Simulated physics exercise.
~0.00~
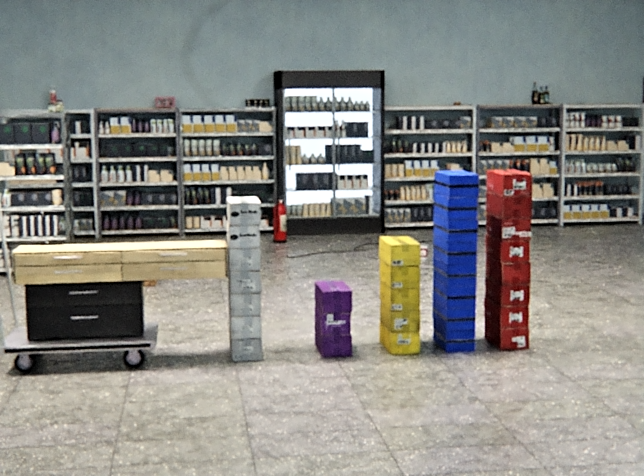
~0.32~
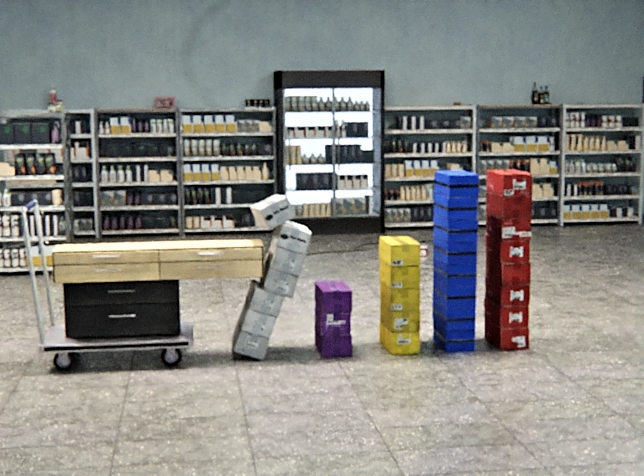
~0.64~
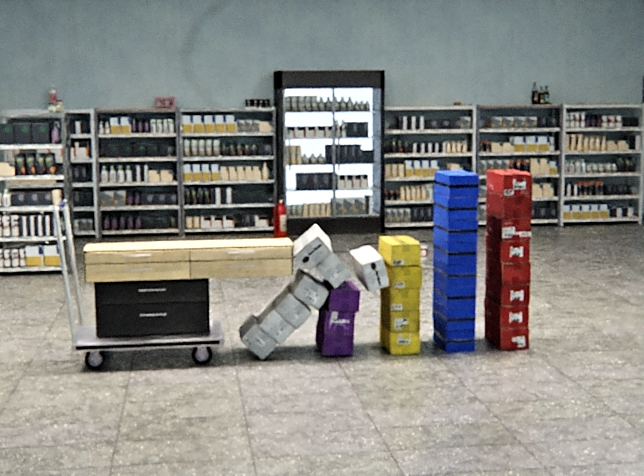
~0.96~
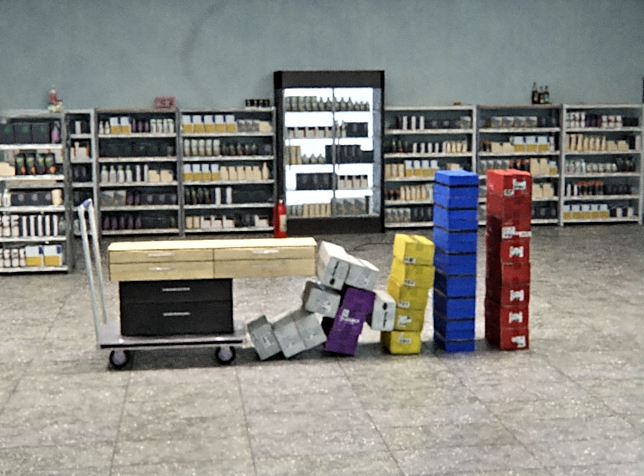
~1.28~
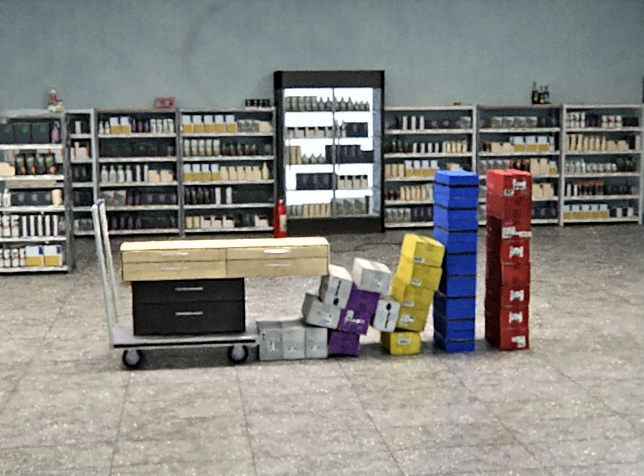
A flat trolley carrying a black drawer unit under a long pale wooden one stands at the left of a tiled shop floor, seen from the side before stocked shelves and a lit glass cabinet. To its right stand stacks of grey, purple, yellow, blue and red boxes. The trolley rolls right with nobody holding it, and the grey stack buckles and topples onto the short purple one. The purple stack tilts against the yellow, which leans toward the blue. Finally the grey boxes lie slumped, purple and yellow lean, and blue and red remain upright.
